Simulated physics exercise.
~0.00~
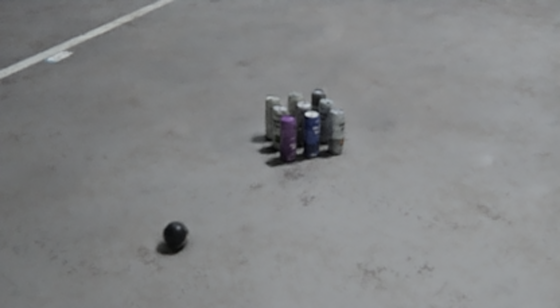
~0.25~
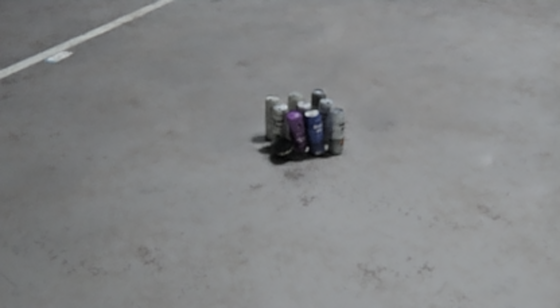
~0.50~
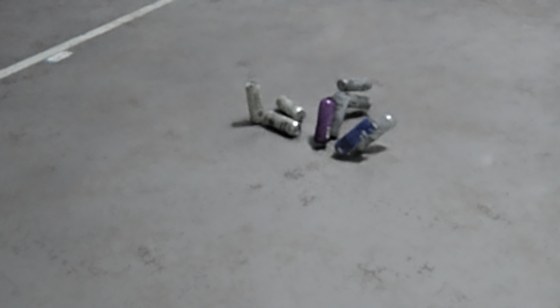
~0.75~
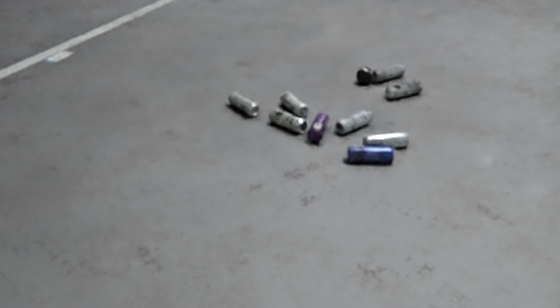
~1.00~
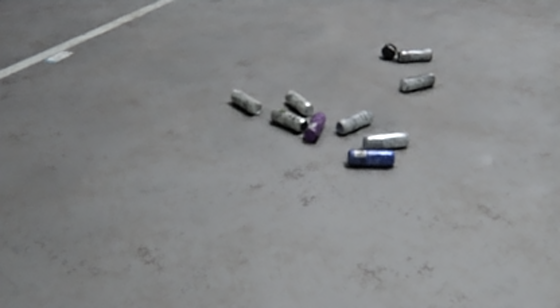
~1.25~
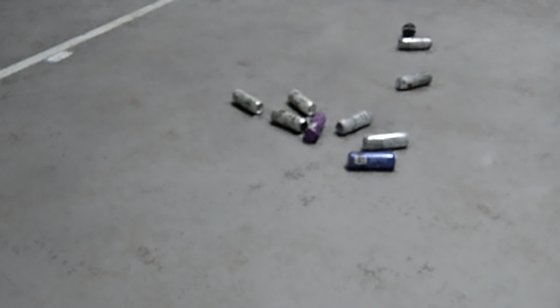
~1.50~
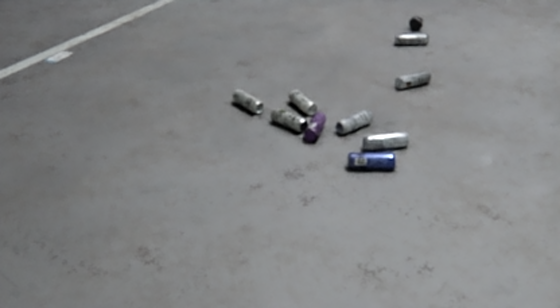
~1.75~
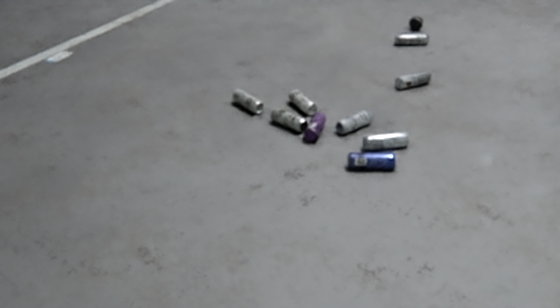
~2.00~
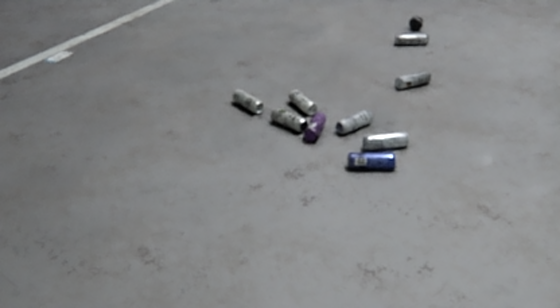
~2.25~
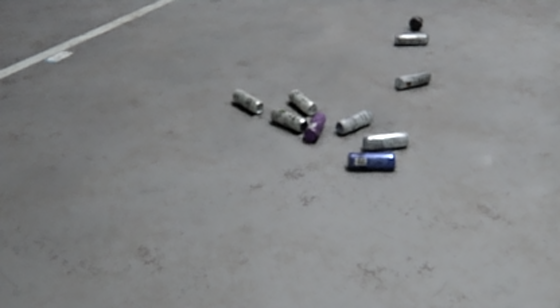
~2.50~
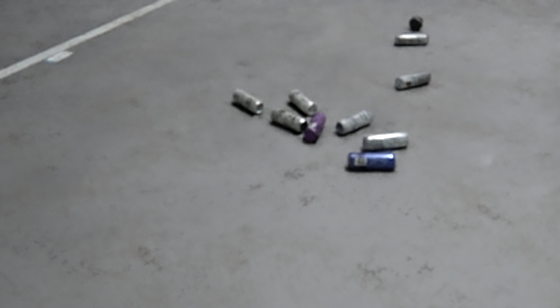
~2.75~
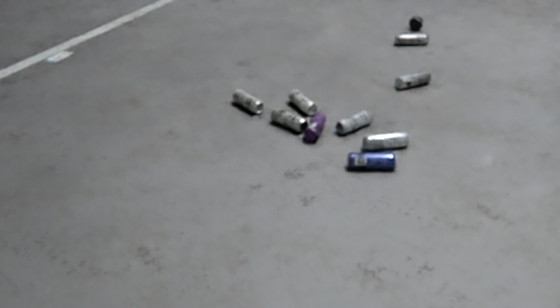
A wide grey concrete floor is seen from above at an angle, with a white painted line crossing the upper left corner. A tight cluster of upright tubes stands near the middle, mostly pale grey, with a purple one and a blue one at the front, while a dark ball is at the lower left. The ball rolls up and to the right into the cluster, and the tubes tilt, scatter and topple. It carries on toward the upper right among the fallen tubes. At the end every tube lies on its side, and the ball rests behind the farthest one.
